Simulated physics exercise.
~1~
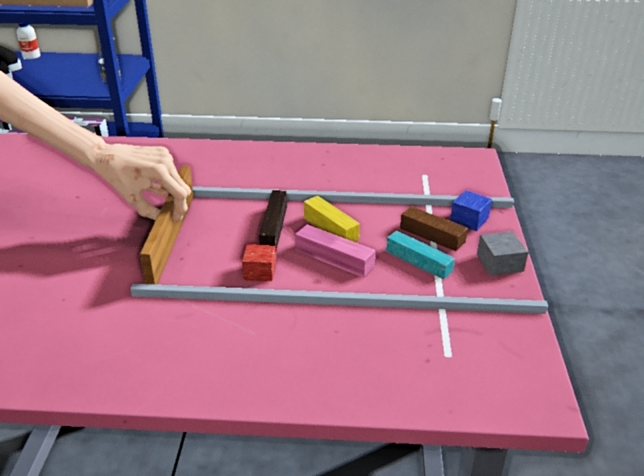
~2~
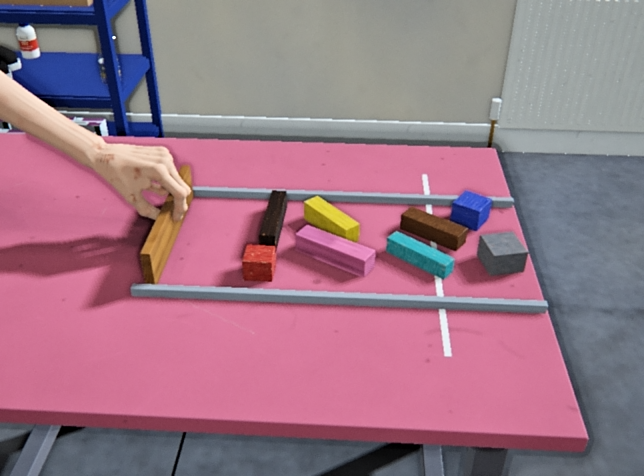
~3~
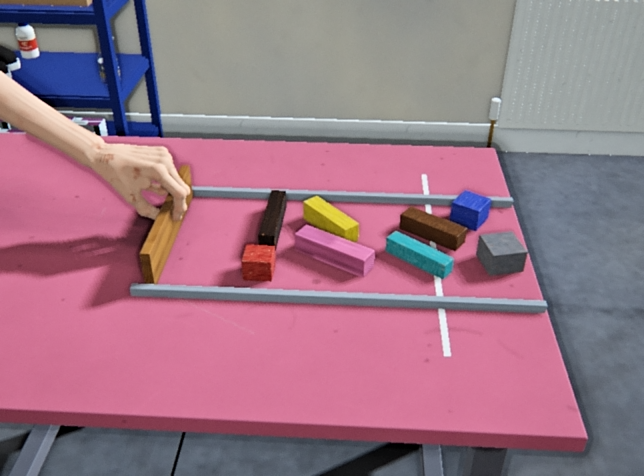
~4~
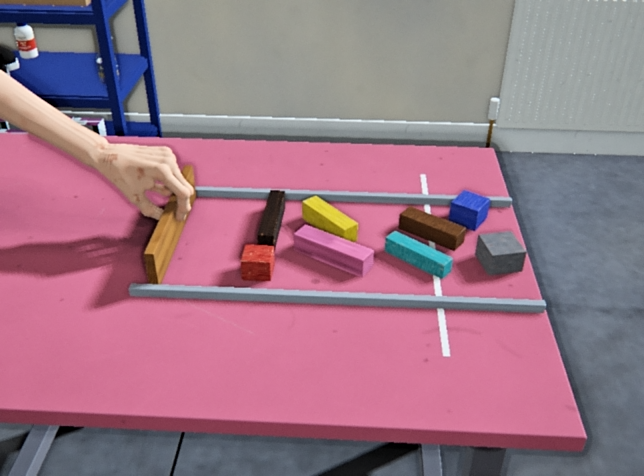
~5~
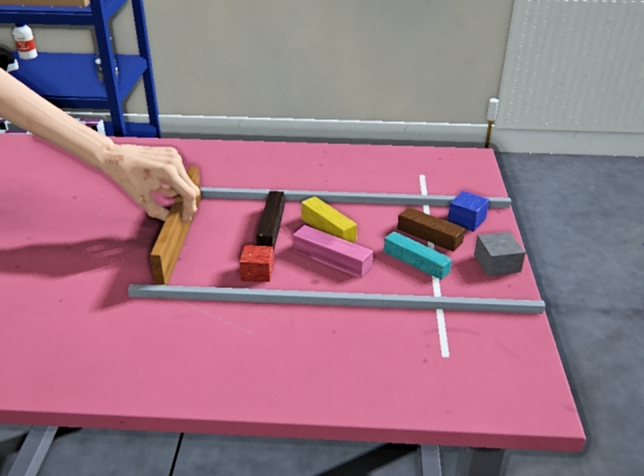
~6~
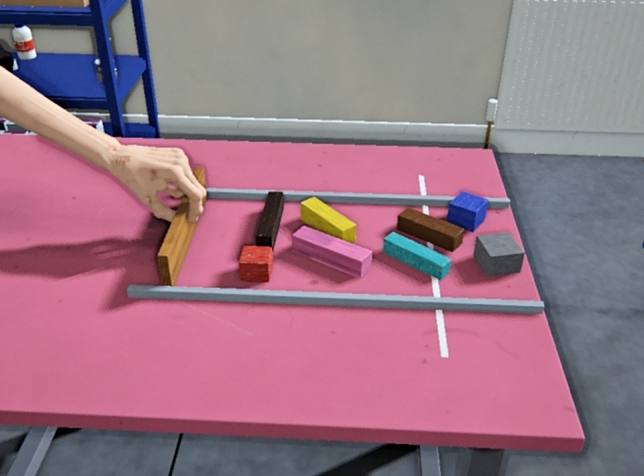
On a pink table in a room with a pale wall and blue shelving, seen from above and to the front, two grey rails run left to right. Between them lie black, red, yellow, pink, brown, teal, blue and grey blocks, with a white line at right. A hand slides the upright wooden board slightly rightward, the blocks stay in place, and the camera barely shifts.
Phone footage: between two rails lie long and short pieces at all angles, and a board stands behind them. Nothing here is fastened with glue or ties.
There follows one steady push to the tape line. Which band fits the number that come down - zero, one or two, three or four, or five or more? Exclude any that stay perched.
Watch it: Nothing goes plunging down.
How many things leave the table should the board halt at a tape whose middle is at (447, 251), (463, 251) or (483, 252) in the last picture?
Respectively 1, 2 and 4.
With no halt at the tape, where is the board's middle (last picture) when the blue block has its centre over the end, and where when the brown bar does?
The blue block puts it at (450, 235), the brown bar at (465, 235).
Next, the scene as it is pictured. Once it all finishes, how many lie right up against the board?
2 in contact.
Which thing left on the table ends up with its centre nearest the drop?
Closest at the end: The grey block.
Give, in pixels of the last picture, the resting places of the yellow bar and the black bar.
The yellow bar at (453, 220), the black bar at (437, 227).
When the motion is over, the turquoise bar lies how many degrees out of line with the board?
Angle: Roughly 15 degrees.
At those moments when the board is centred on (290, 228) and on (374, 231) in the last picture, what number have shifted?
It comes to 4 for the first spot, 6 for the other.
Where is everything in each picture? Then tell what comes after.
In the first frame, grey block (502, 253); blue block (471, 211); brown bar (433, 228); board (170, 222); tape (434, 249).
In the second frame, blue block (471, 210); black bar (274, 220).
In the third frame, brown bar (433, 228); red block (259, 263).
In the fourth frame, grey block (500, 253); pink stick (333, 250).
In the fifth frame, blue block (468, 211); yellow bar (328, 222).
In the sixth frame, grey block (498, 254); blue block (467, 211); brown bar (430, 229); board (185, 224); tape (431, 250).
A little later, none off yet; grey block at rest near (498, 254); blue block at rest near (467, 211); brown bar at rest near (430, 229).
Next, none off yet; grey block at rest near (499, 255); blue block at rest near (469, 211); brown bar shifted a little near (456, 230).
When it is over, the number that fall off is zero.
